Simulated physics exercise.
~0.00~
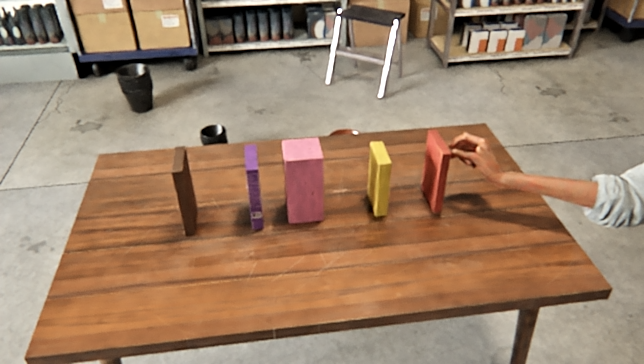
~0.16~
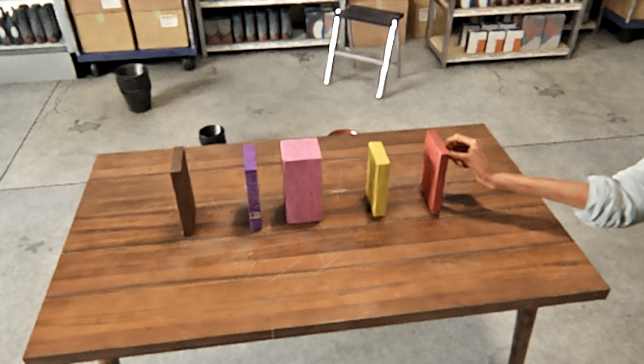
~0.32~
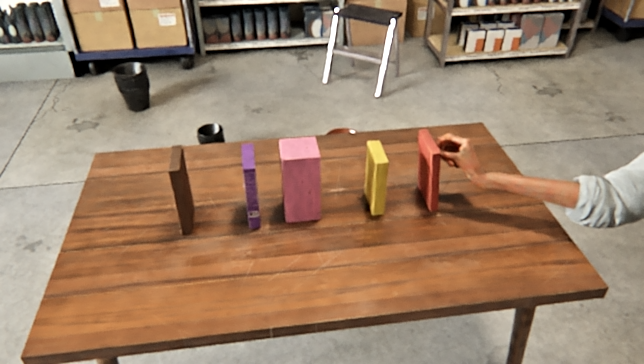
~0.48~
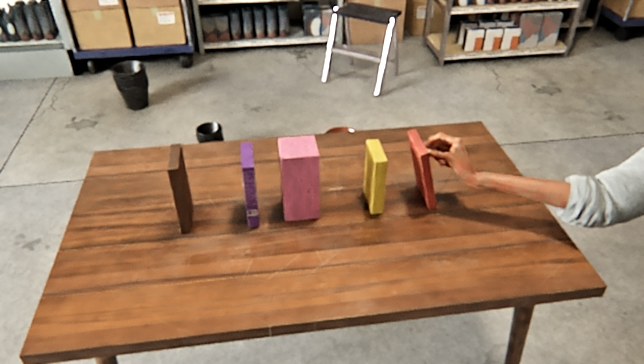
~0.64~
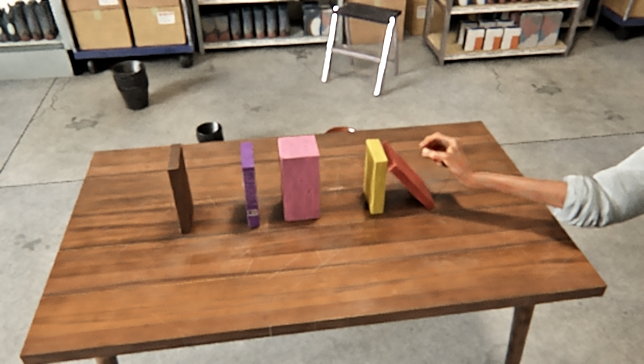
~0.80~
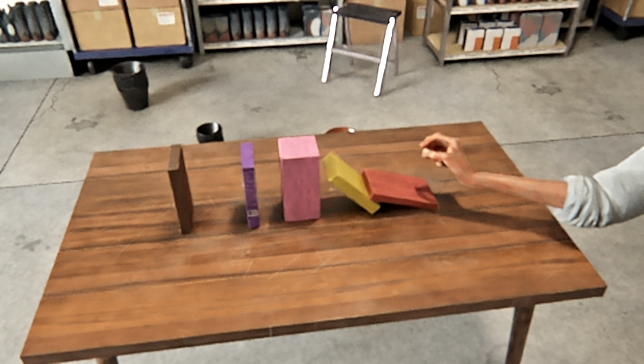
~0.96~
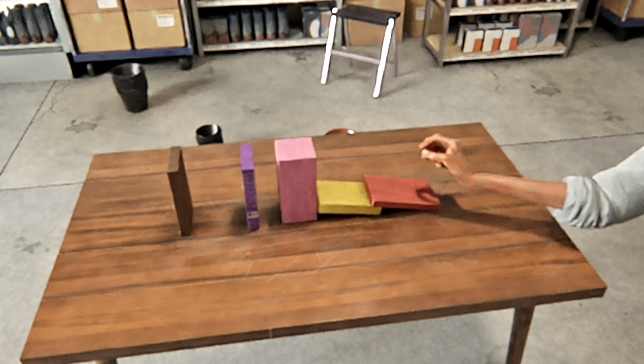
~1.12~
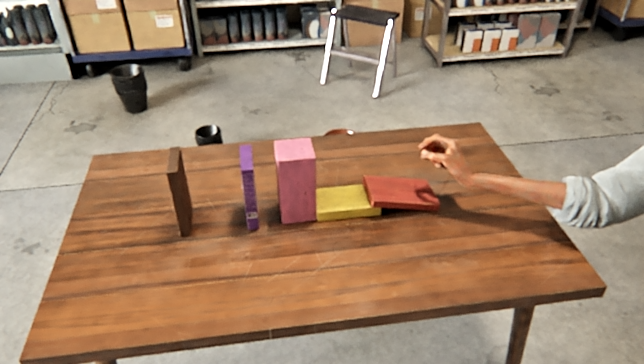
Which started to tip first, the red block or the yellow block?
The red block started to tip first, as the hand pushed it to the left. The yellow block went over only after the red one had leaned into it.
